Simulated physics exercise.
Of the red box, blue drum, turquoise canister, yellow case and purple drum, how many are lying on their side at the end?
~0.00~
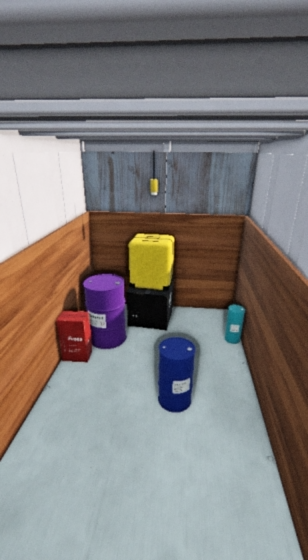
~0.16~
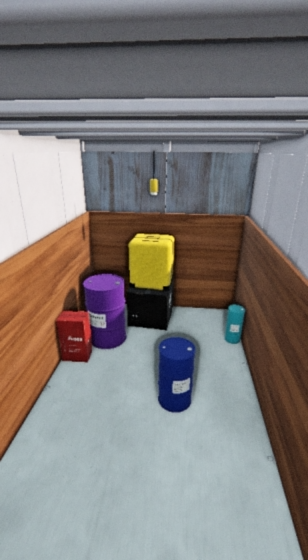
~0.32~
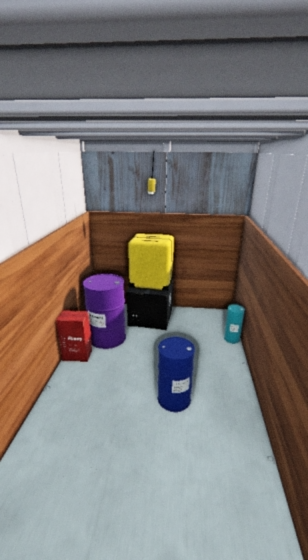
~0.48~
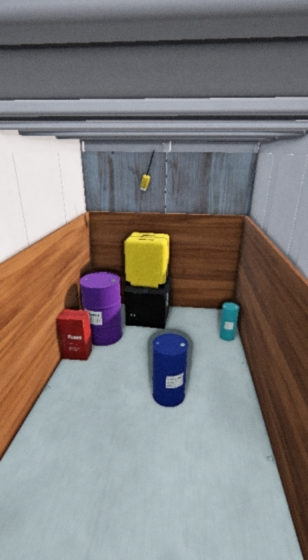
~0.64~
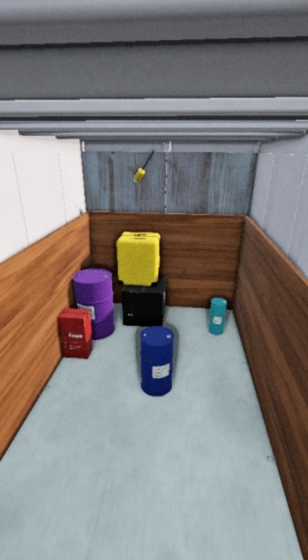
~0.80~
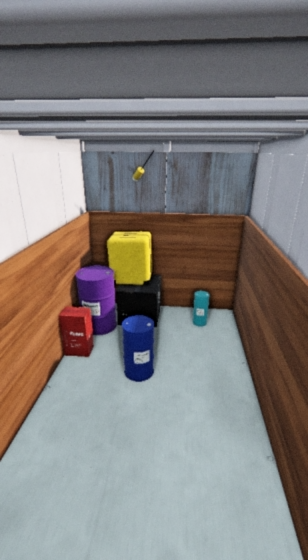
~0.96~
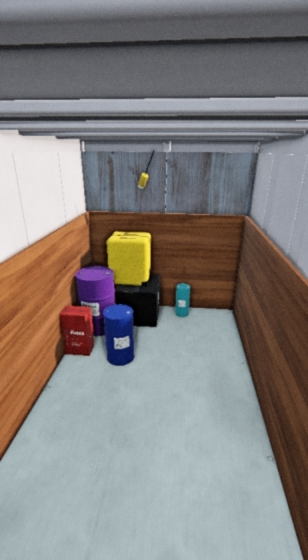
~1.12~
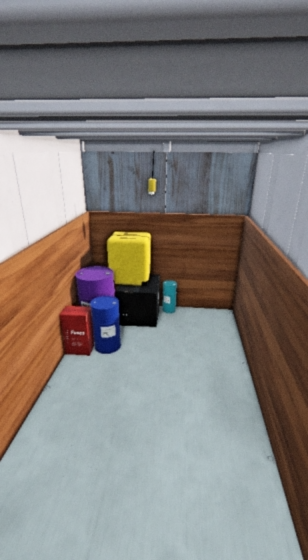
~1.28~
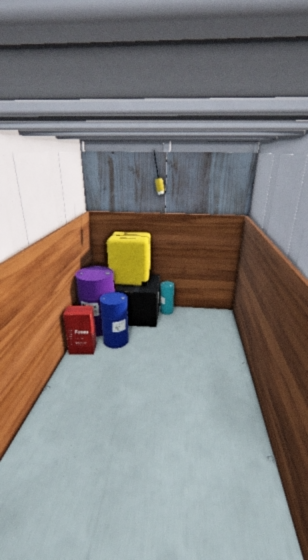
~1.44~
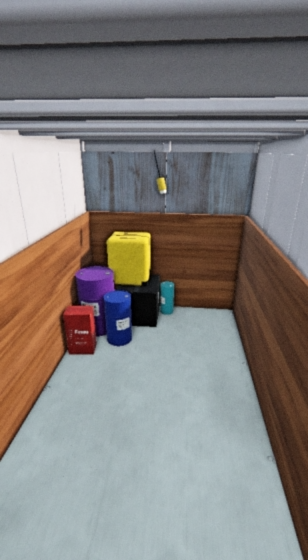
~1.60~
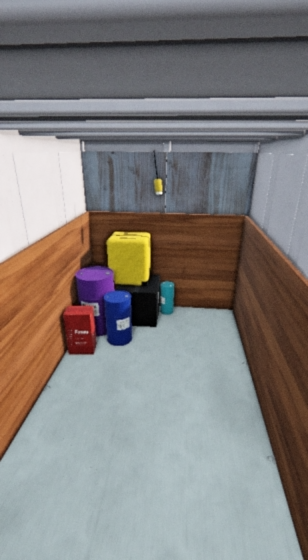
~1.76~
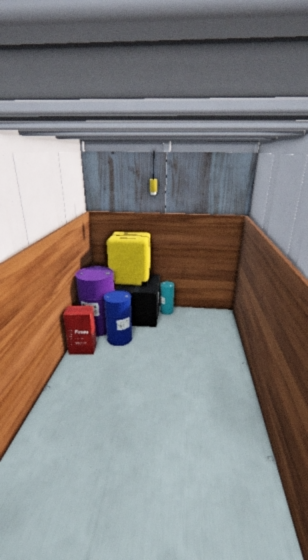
None of them are lying on their side at the end. All five are still upright.
